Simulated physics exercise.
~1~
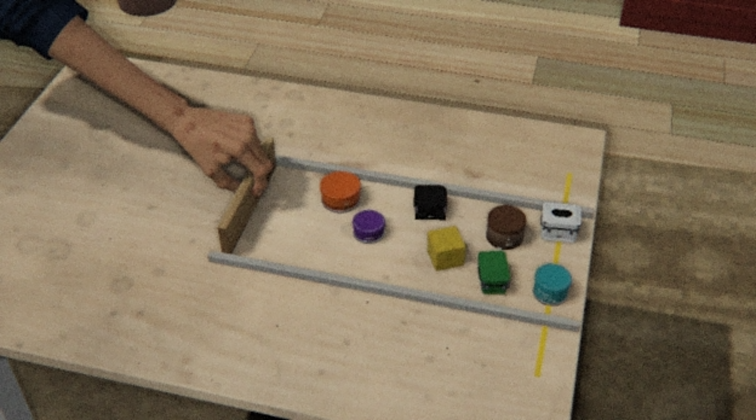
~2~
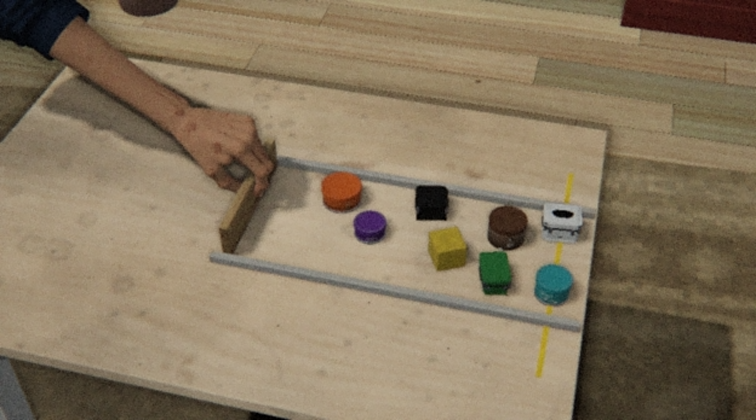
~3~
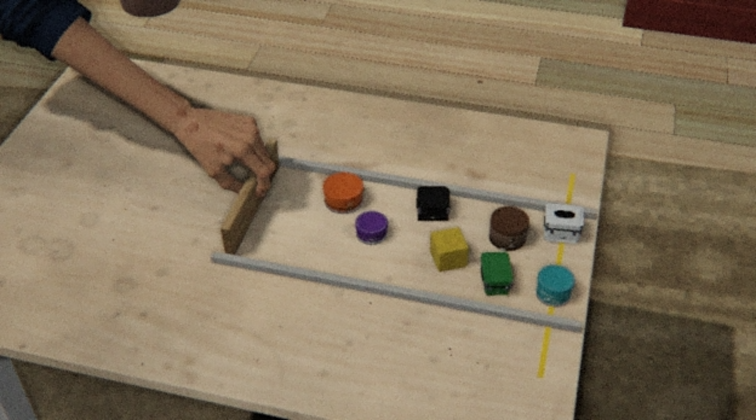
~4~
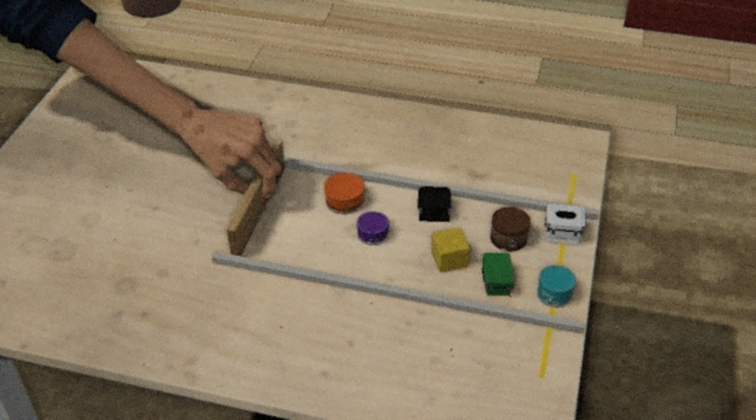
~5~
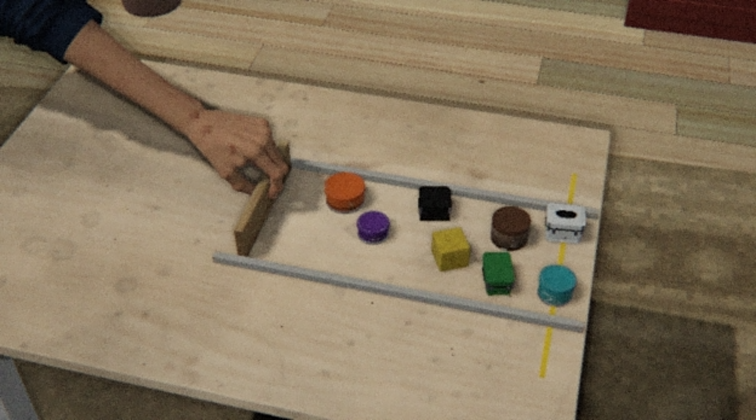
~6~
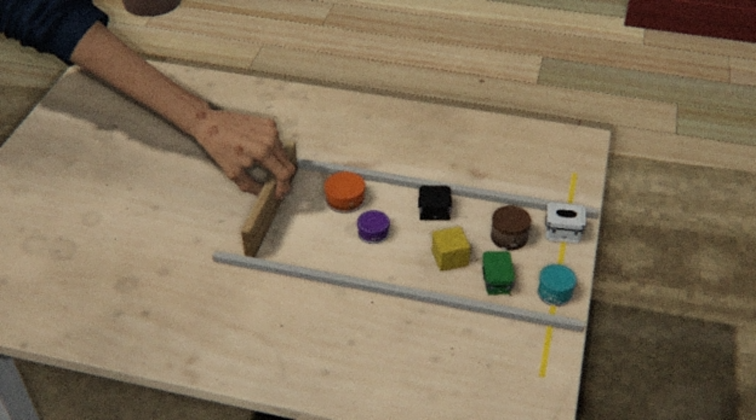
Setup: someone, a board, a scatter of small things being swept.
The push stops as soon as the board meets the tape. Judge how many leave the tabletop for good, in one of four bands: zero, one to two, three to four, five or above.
That falls in the band five or above.
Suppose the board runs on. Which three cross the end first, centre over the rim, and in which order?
Order, earliest first: The white case; the turquoise pot; the black case.
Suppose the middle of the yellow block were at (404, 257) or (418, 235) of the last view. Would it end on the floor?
Try one: It is still there. Try two: It is still there.
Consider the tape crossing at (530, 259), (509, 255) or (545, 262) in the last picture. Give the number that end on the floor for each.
In order: 2, 1 and 4.
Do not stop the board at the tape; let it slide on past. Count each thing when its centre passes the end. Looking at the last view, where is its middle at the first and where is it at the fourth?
At (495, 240) for the first, at (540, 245) for the fourth.
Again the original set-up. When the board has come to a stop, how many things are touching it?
In total, 3.
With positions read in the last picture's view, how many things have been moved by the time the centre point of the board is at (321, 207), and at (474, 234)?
The count is 1 at the first point and 7 at the second.
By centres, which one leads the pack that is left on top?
The orange pot winds up nearest.
Soon after, none off yet; turquoise pot at rest near (557, 285); white case at rest near (565, 223); brown tub at rest near (511, 228).
Then, none off yet; turquoise pot at rest near (557, 285); white case at rest near (565, 223); brown tub moved a little near (519, 236).
At rest, the number that fall off is five or more; fallen, black case, green case, brown tub, white case and turquoise pot.
